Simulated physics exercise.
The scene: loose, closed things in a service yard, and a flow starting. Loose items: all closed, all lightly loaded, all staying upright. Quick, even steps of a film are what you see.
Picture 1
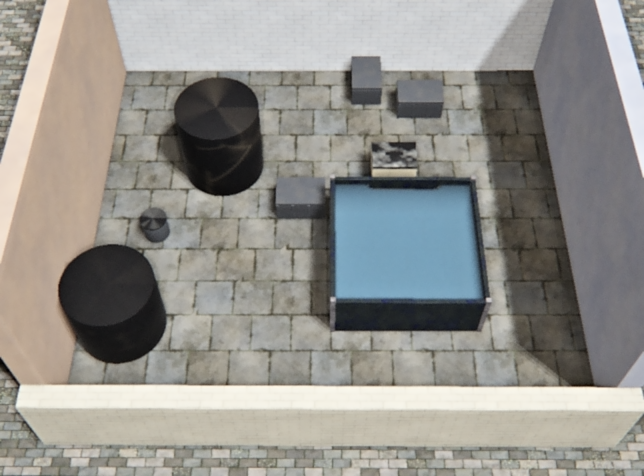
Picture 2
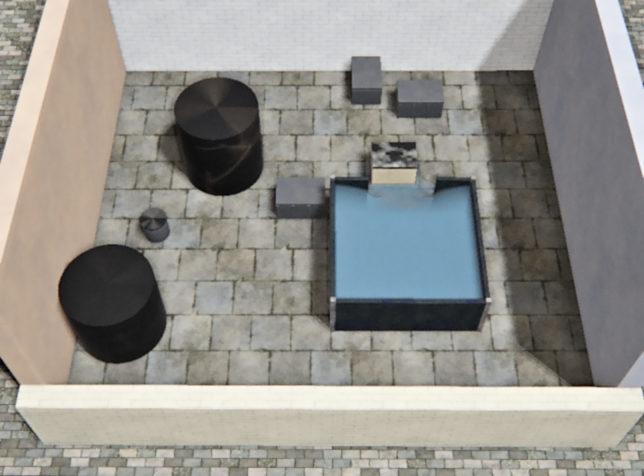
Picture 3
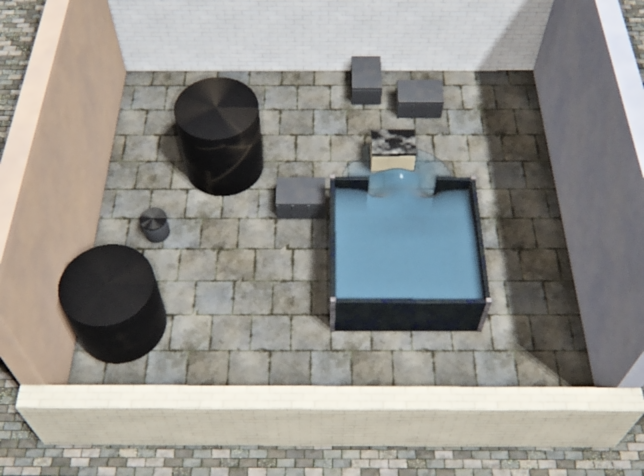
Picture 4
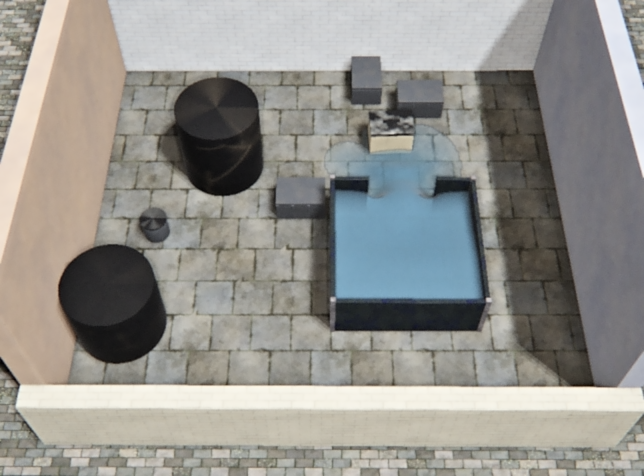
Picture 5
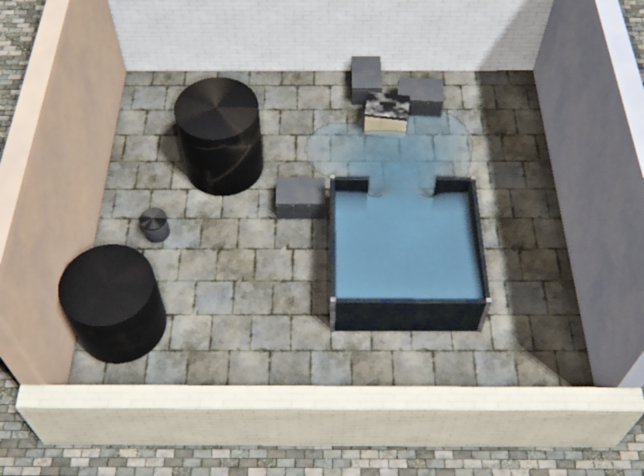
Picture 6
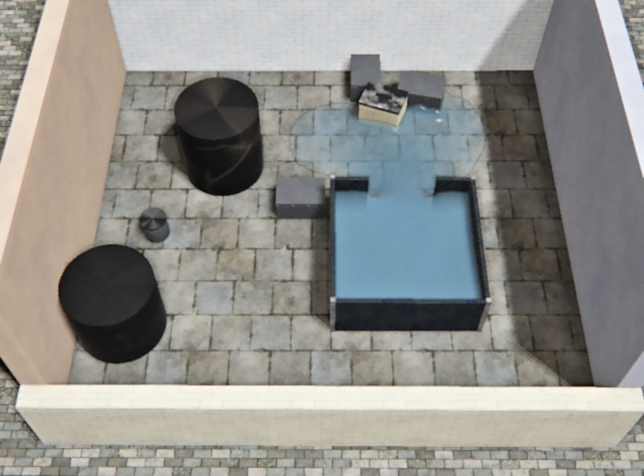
Water pours from a tank, pushing a patterned chest back until it nudges a grey crate.
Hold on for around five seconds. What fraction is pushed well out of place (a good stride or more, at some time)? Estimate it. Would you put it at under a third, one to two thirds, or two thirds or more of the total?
I would put it at one to two thirds of the total.
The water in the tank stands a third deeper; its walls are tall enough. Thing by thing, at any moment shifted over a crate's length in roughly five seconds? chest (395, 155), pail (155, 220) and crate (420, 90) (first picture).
Object 1: Covered it. Object 2: Didn't cover it. Object 3: Covered it.
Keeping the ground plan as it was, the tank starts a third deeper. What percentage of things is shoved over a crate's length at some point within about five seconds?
That comes to 60 % of the lot.
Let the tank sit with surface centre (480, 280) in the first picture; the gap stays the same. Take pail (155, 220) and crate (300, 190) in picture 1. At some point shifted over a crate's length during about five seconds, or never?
Going in the order given, the first did not get there and the second did not get there.
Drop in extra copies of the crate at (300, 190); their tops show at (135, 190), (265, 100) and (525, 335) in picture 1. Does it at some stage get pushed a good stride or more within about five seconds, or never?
One by one: Hardly budges; knocked well away; hardly budges.
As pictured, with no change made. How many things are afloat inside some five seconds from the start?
That number is 2.
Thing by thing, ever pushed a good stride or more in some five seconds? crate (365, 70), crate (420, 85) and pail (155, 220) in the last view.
Object by object as listed: Got well clear, then got well clear, then kept nearby.
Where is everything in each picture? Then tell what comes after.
The first frame shows a chest at (395, 154) rests on the ground; a crate at (421, 91) rests on the ground; 0 of 5 have shifted.
The second frame shows a chest at (395, 154) rests on the ground; a crate at (421, 91), on the bottom; 0 of 5 have shifted.
The third frame shows a chest at (394, 141) rests on the ground, close to its start; a crate at (421, 91) rests on the ground; 1 of 5 have shifted.
The fourth frame shows a chest at (392, 122) rests on the ground, a stride from its start; a crate at (421, 91), on the bottom; 1 of 5 have shifted.
The fifth frame shows a chest at (388, 105), on the bottom, a stride from its start; a crate at (421, 89) rests on the ground; 1 of 5 have shifted.
The sixth frame shows a chest at (384, 97), on the bottom, a stride from its start; a crate at (422, 84), on the bottom, close to its start; 2 of 5 have shifted.
A moment on, 1 of 5 are well off their spots; 1 afloat.
Next, 2 of 5 are well off their spots; 3 afloat.
Later, 3 of 5 are well off their spots; 3 afloat.
In the end, 3 of 5 are well off their spots, and 3 have been at some point; 2 afloat.
